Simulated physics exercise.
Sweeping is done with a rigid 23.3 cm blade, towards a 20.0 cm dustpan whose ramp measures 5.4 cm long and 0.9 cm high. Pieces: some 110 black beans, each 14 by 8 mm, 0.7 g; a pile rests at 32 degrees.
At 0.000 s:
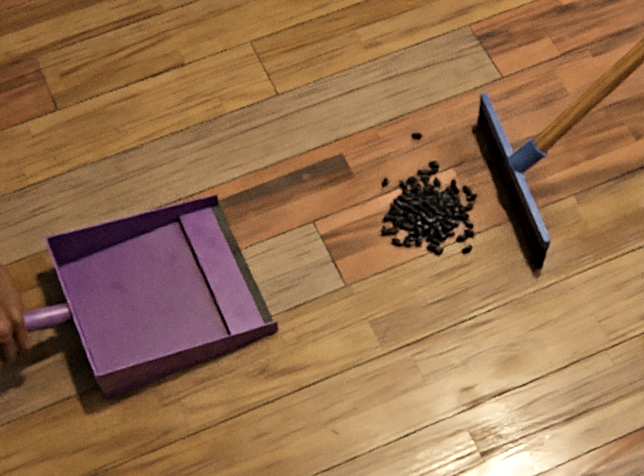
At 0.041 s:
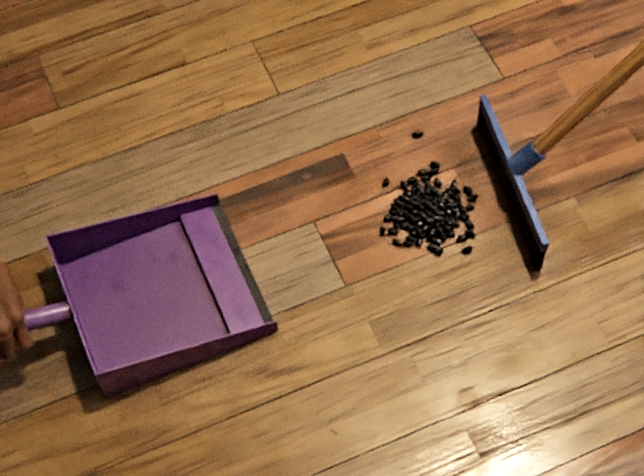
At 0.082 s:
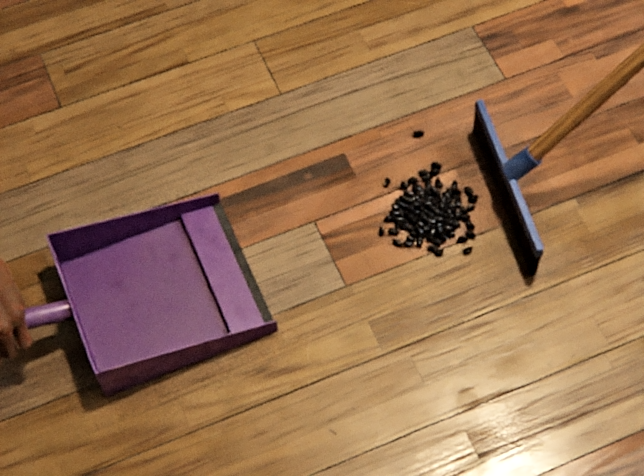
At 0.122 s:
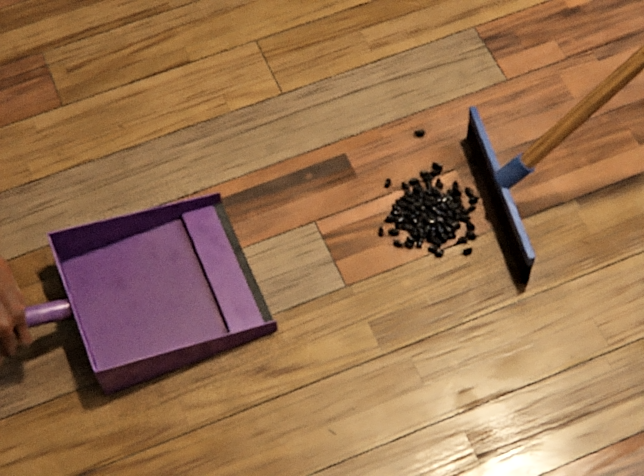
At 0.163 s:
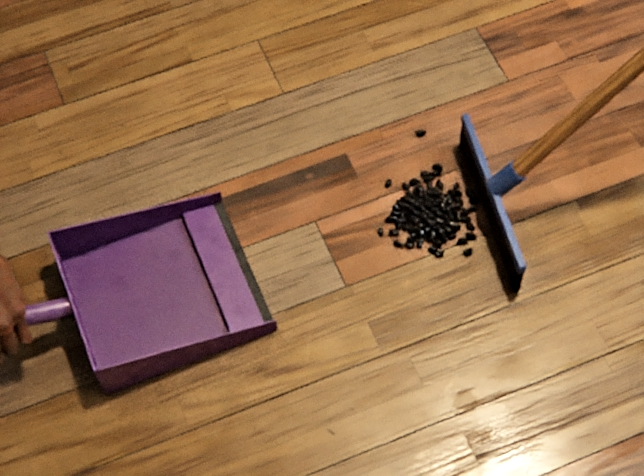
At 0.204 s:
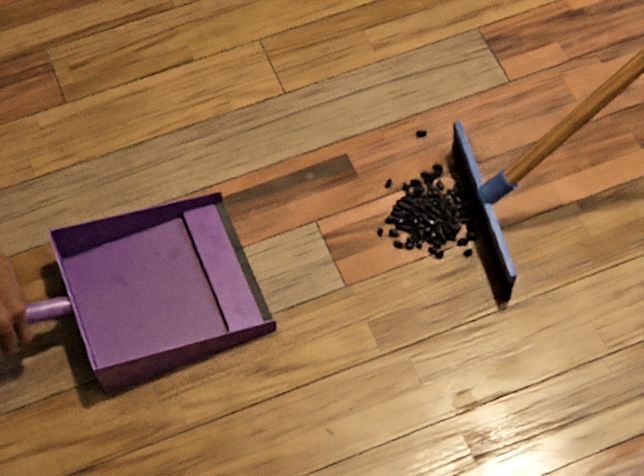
A blue blade on a wooden handle slides left to the edge of a black bean pile.
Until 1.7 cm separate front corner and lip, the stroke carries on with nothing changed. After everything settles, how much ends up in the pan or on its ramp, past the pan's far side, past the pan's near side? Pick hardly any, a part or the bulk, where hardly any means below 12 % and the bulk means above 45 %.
In the pan or on its ramp: Hardly any; past the pan's far side: Hardly any; past the pan's near side: A part.
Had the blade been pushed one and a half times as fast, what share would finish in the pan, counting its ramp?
It would be around 5 per cent.
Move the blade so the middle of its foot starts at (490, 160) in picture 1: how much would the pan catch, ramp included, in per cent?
Estimate: ~ 5 %.
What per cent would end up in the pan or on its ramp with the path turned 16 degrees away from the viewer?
My guess is some 15 percent.
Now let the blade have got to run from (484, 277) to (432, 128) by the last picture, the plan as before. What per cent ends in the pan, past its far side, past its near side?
Split: Pan = 25, far = 5, near = 5.
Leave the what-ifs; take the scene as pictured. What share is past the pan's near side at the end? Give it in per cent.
Share at rest: Approx. 25 per cent.
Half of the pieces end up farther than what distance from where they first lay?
About 22 cm.
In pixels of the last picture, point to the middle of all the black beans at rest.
Centre at rest: Approx. (282, 284) px.
After 0.56 s, middle of the blade 17 cm from the lip; 0 % over the lip, far side 0 %, near side 10 %.
Then, at 0.79 s, middle of the blade 9 cm from the lip; 0 % over the lip, far side 0 %, near side 20 %.
Then, at 1.14 s, middle of the blade 3 cm from the lip; 0 % over the lip, far side 0 %, near side 25 %.
At rest (2.4 s), pan 0 %, far side 0 %, near side 25 %, in front of the lip or behind the blade 75 %.
